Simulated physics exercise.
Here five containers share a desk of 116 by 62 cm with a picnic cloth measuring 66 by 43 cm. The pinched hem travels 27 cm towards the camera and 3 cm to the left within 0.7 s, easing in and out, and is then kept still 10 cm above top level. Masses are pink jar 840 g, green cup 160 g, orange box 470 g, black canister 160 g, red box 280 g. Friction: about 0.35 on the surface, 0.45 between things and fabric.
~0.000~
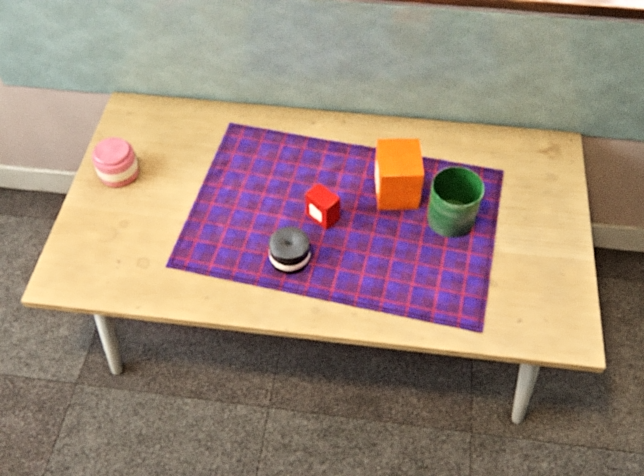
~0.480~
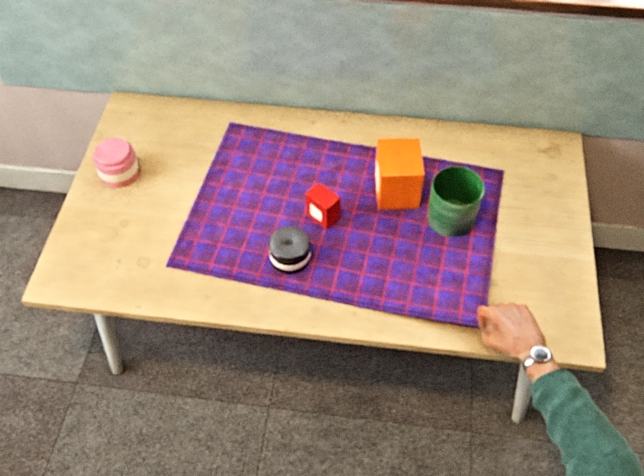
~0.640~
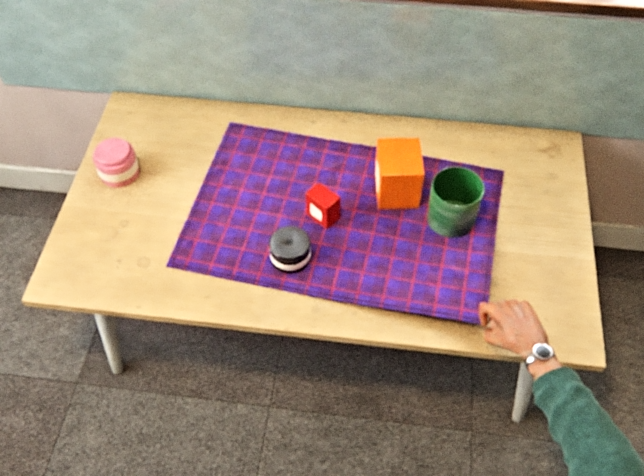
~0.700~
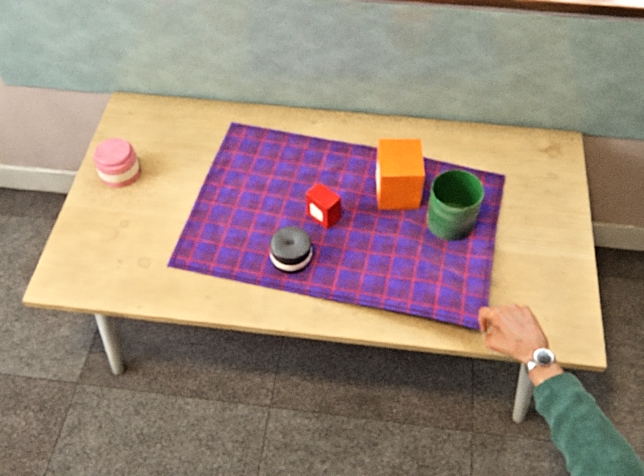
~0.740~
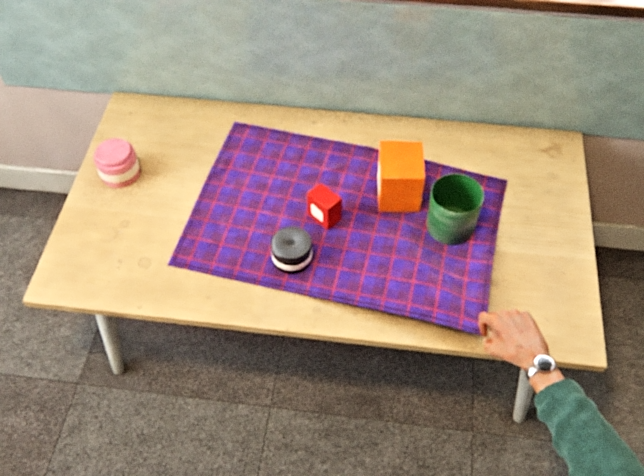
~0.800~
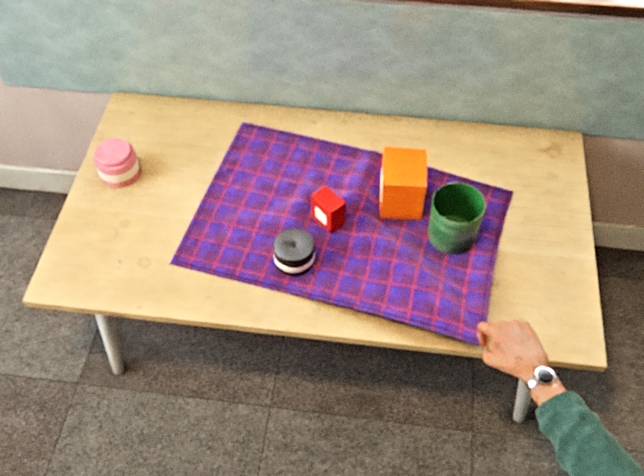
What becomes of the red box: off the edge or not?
Verdict: The red box remains up there.
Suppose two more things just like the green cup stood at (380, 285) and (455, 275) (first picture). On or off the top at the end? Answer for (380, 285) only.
There: Drops off.
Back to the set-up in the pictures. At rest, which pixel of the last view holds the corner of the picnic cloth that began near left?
At about (202, 272).
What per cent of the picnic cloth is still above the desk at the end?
Some 75 per cent of it.
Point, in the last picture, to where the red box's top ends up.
Near (370, 274).
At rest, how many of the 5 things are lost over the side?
0 of them.
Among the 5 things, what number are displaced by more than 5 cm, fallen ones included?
4 of them.
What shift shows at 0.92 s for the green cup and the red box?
About: Green cup 10 cm, red box 6 cm.
At 0.9 s, 95 % of the picnic cloth is still over the top; red box 7 cm off its start, green cup 12 cm off its start, orange box 9 cm off its start.
At 1.1 s, 85 % of the picnic cloth is still over the top; red box 14 cm off its start, green cup 22 cm off its start, orange box 19 cm off its start.
At 1.2 s, 75 % of the picnic cloth is still over the top; red box 20 cm off its start at (367, 266), green cup 30 cm off its start at (501, 312), orange box 26 cm off its start at (458, 251).
At 1.3 s, 75 % of the picnic cloth is still over the top; red box 22 cm off its start, green cup 33 cm off its start, orange box 29 cm off its start.
At 2.9 s, 75 % of the picnic cloth is still over the top; red box 22 cm off its start at (370, 274), green cup 36 cm off its start at (499, 360), orange box 29 cm off its start at (461, 265), black canister 16 cm off its start at (317, 306).
